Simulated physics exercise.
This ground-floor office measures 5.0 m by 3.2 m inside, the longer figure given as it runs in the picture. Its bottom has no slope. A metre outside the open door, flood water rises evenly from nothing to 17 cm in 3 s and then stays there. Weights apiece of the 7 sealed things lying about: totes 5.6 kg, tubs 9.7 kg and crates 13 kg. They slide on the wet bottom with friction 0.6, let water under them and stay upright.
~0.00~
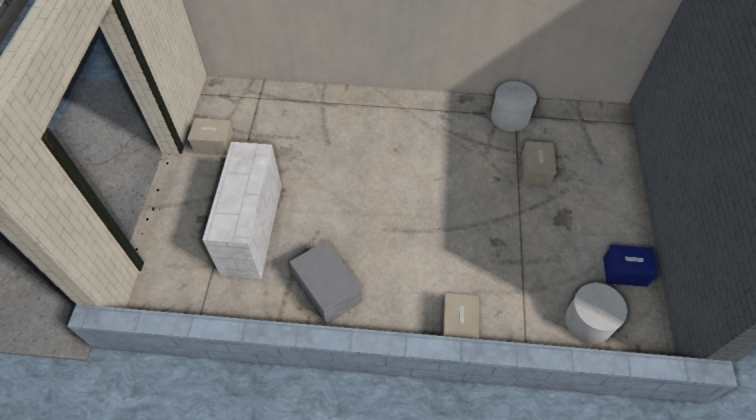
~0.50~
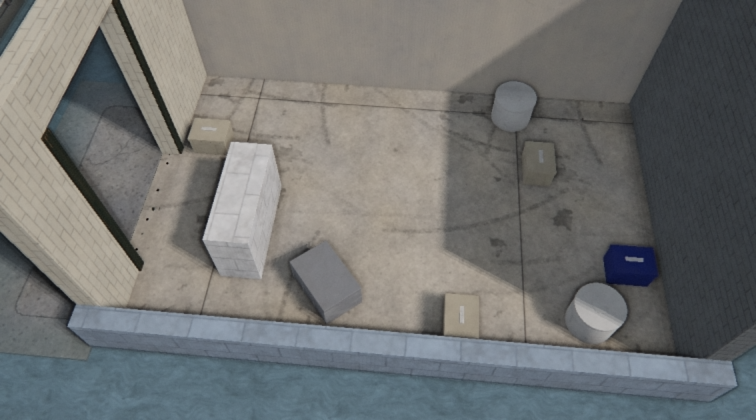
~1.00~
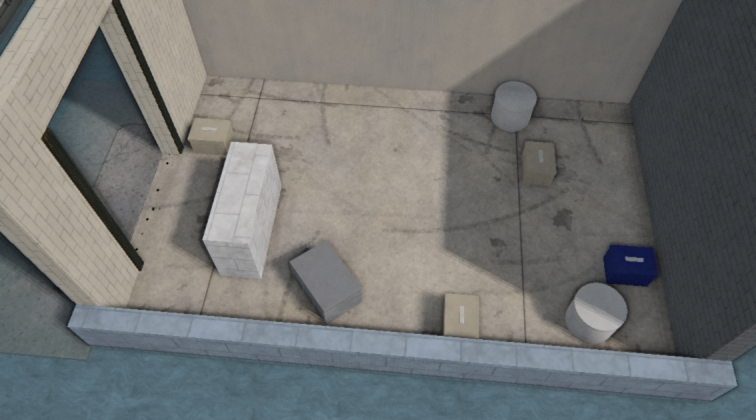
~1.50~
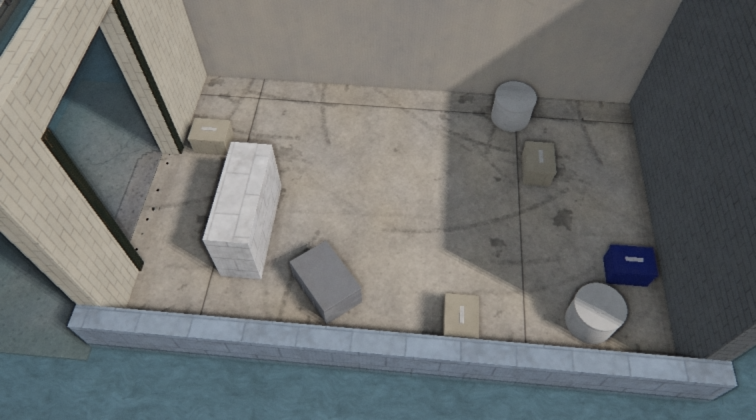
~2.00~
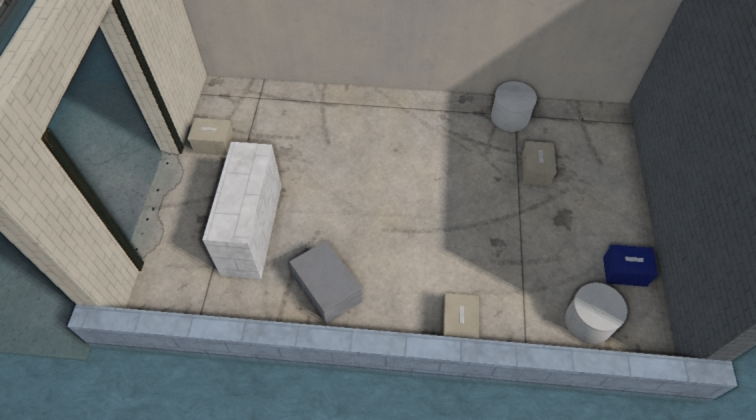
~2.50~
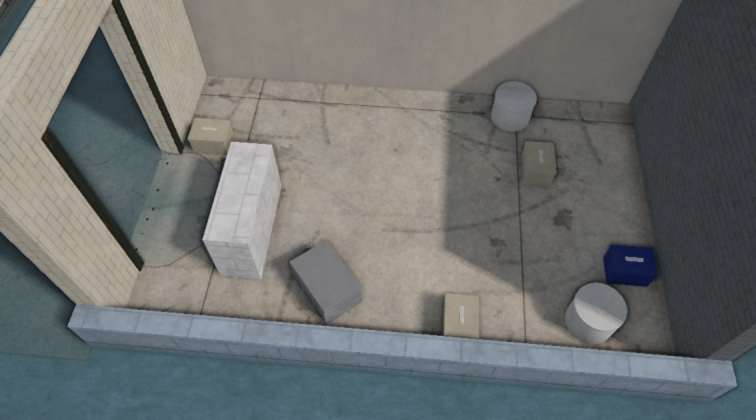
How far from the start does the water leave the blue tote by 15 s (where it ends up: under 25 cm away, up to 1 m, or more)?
Blue tote slides a little.
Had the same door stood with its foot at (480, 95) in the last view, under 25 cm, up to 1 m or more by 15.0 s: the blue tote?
Then the blue tote ends far away.
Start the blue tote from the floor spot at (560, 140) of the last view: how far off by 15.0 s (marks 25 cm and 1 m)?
It gets carried off.
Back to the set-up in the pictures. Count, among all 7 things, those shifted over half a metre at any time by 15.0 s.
6 of them.
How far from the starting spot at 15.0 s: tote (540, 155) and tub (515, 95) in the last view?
In that order: 150 cm, 200 cm.
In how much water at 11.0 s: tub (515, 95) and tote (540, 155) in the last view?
About 8 and 9 cm.
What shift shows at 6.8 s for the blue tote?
Roughly 0 cm by then.
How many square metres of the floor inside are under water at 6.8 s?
Some 11.0 m2.
After 3.5 s the blue tote is near (634, 260), 0.0 m from its start, aground; 0 afloat.
After 6.8 s the blue tote is near (634, 260), 0.0 m from its start, aground; 1 afloat.
After 11.0 s the blue tote is near (648, 296), 0.4 m from its start, afloat; 6 afloat.
After 15.0 s the blue tote is near (651, 334), 0.8 m from its start, afloat; 7 afloat.
